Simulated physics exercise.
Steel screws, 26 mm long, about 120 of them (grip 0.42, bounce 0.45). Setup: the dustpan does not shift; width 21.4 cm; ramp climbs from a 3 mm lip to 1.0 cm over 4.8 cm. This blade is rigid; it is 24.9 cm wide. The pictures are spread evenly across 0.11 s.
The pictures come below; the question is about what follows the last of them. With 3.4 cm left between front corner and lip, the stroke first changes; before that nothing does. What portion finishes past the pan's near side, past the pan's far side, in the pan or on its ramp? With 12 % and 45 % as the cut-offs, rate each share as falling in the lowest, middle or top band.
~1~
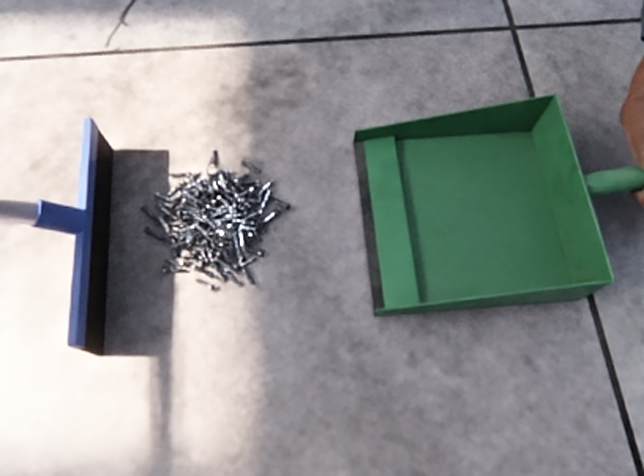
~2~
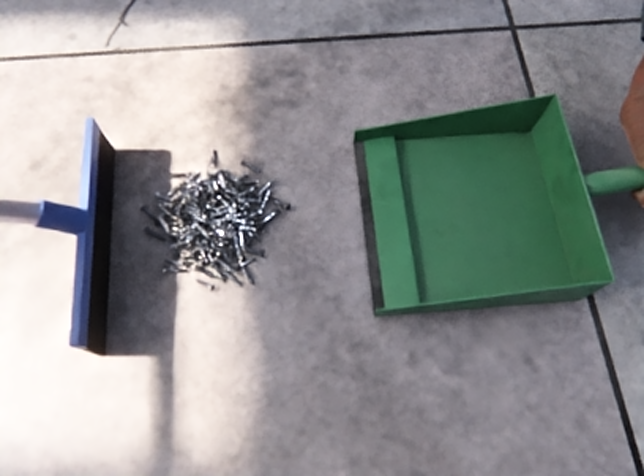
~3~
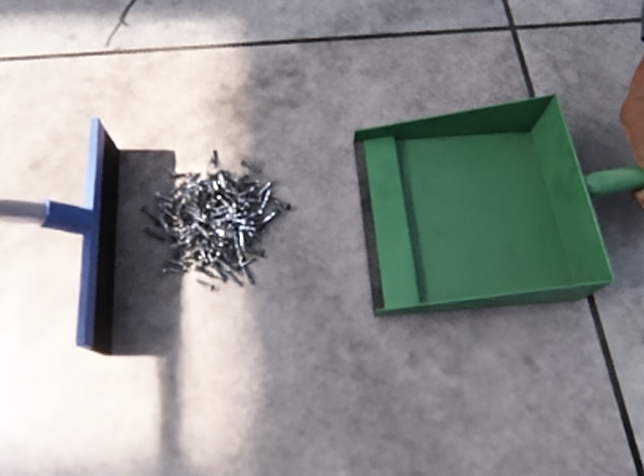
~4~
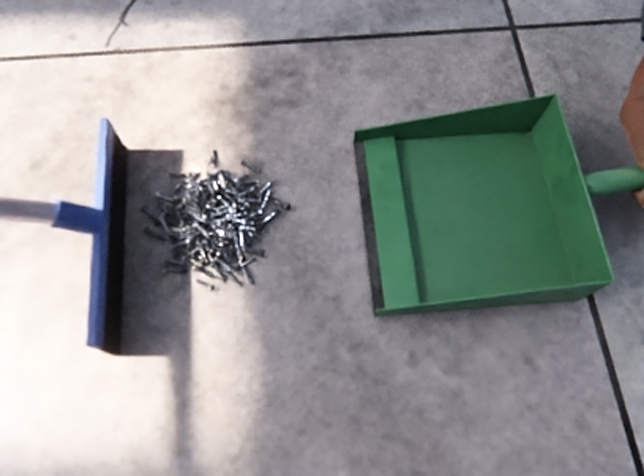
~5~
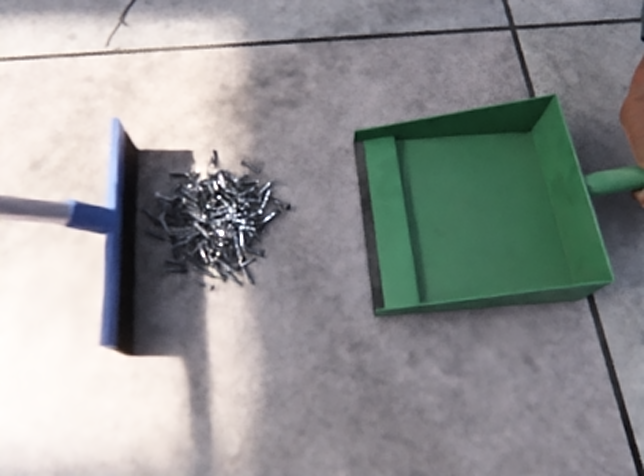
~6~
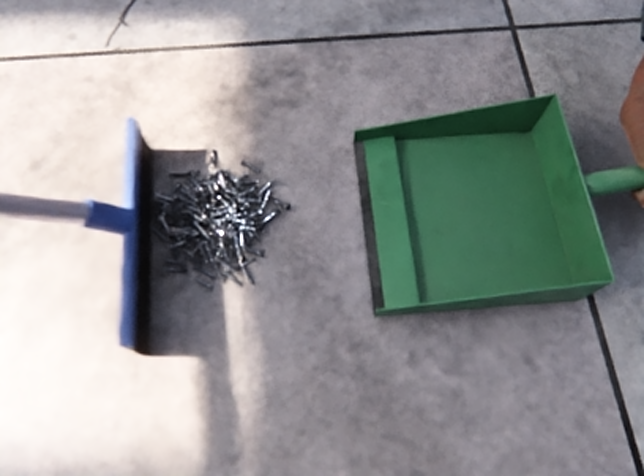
Bands: Past the pan's near side in the lowest band; past the pan's far side in the lowest band; in the pan or on its ramp in the middle band.
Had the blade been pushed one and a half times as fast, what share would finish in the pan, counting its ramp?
It would be around 55 per cent.
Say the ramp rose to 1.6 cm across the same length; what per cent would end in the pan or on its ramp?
It would be roughly 30 percent.
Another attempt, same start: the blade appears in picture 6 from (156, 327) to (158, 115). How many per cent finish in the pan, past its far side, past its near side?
Pan: 55, far side: 10, near side: 0.
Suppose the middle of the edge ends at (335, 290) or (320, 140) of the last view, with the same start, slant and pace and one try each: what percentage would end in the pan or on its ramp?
About 25 and 25 per cent.
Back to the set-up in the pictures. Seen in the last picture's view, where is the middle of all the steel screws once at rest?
(357, 212) or so.
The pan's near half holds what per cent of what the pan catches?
I'd put it near 40 per cent.
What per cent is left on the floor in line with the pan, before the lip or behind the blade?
Share: Roughly 65 percent.
Then, 0.13 s after the last picture, middle of the blade 14 cm from the lip; 0 % over the lip, far side 0 %, near side 0 %.
Then, 0.22 s after the last picture, middle of the blade 6 cm from the lip; 0 % over the lip, far side 5 %, near side 0 %.
Then, 0.45 s after the last picture, middle of the blade 4 cm from the lip; 35 % over the lip, far side 5 %, near side 0 %.
In the end, near side 0 %, far side 5 %, pan 30 %, in front of the lip or behind the blade 65 %.
